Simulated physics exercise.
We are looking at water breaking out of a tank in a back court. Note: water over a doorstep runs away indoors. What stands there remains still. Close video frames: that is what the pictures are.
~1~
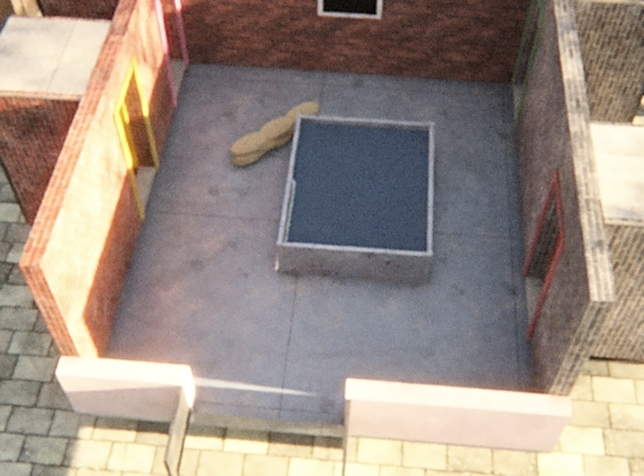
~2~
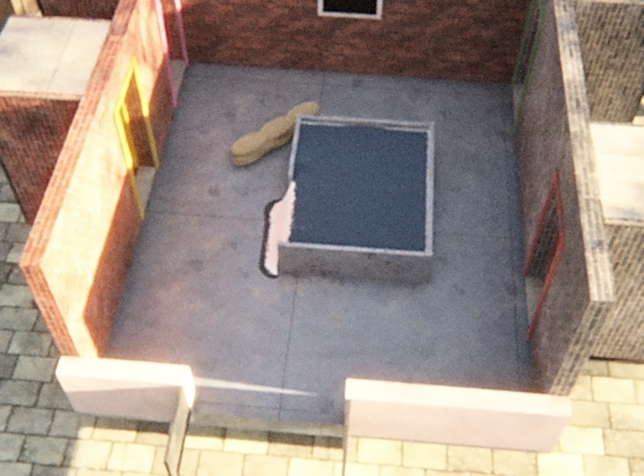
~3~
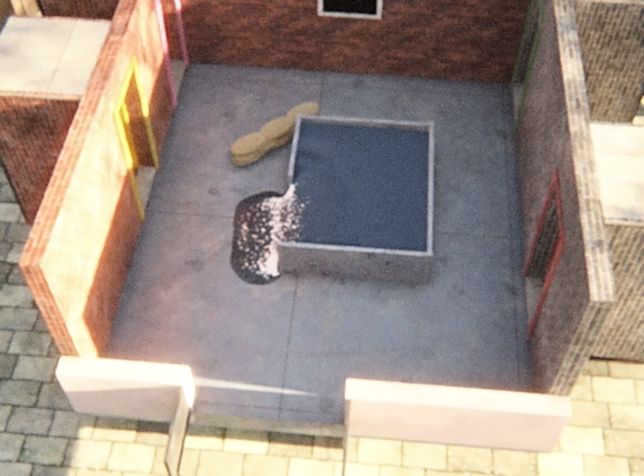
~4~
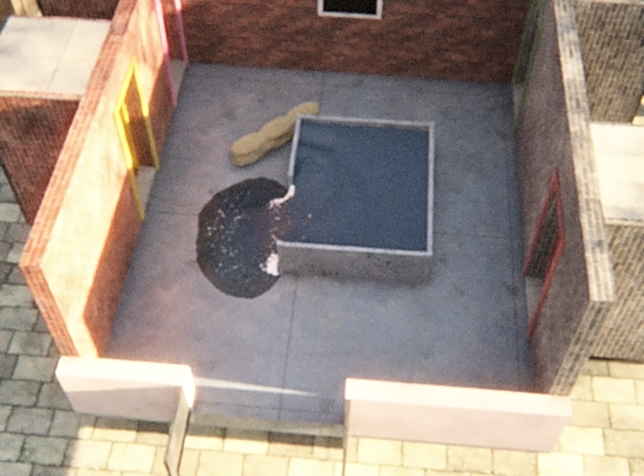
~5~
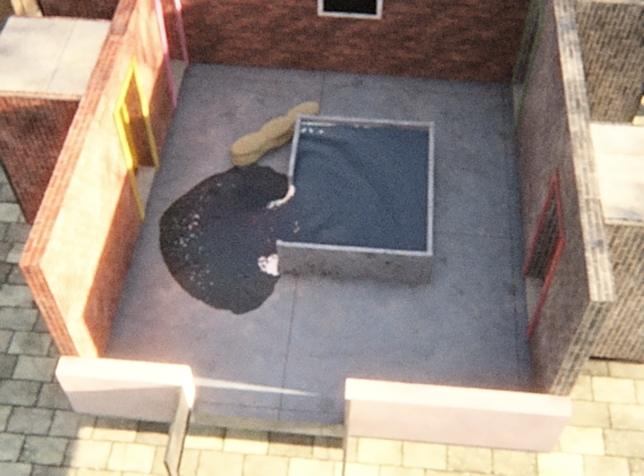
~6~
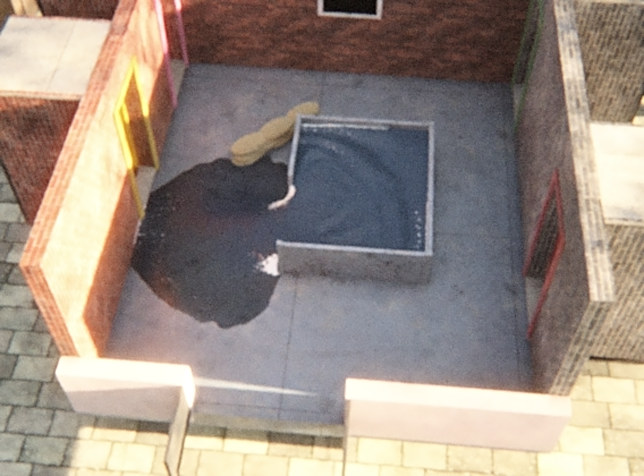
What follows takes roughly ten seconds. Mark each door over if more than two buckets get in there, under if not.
Green door - under; red door - over; pink door - under; yellow door - over.
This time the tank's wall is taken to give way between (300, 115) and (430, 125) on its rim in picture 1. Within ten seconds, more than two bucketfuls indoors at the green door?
Here's my take: The green door tops the limit.
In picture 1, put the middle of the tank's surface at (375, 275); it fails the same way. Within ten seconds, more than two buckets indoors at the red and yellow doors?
Lab note - red door doesn't reach it; yellow door doesn't reach it.
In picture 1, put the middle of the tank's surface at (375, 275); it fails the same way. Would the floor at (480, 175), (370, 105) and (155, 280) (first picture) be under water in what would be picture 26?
As listed: Untouched, untouched, reached.
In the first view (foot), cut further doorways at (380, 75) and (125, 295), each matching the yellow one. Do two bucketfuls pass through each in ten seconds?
Well, the first one doesn't reach it and the next one tops it.
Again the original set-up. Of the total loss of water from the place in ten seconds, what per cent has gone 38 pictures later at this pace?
Near 65 in a hundred, I reckon.
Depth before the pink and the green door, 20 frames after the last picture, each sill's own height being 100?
I reckon it's around 40 and then 0 per cent.
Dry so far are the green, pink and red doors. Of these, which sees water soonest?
I'd say it's the pink one.
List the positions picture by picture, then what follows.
The open tank at (360, 184) is whole and still, in the first picture.
Water pours out at (288, 227) and has run to (271, 272), in the second picture.
The front is at (248, 277), out from the gap at (288, 229), in the third picture.
The front is at (206, 214), out from the gap at (288, 230), in the fourth picture.
Water pours out at (288, 230) and has run to (168, 217), in the fifth picture.
The front is at (149, 200), out from the gap at (288, 229), in the sixth picture.
A moment on, water covers 25 % of the floor; the green door not reached, the red door not reached, the pink door not reached, the yellow door over two buckets in.
Next, water covers 30 % of the floor; the green door not reached, the red door not reached, the pink door wet at the sill, nothing in, the yellow door far over two buckets in.
Then, water covers 50 % of the floor; the green door not reached, the red door not reached, the pink door wet at the sill, nothing in, the yellow door far over two buckets in.
Later, water covers 85 % of the floor; the green door wet at the sill, nothing in, the red door under two buckets in, the pink door wet at the sill, nothing in, the yellow door far over two buckets in.
In the end, water covers 95 % of the floor; the green door wet at the sill, nothing in, the red door over two buckets in, the pink door wet at the sill, nothing in, the yellow door far over two buckets in.
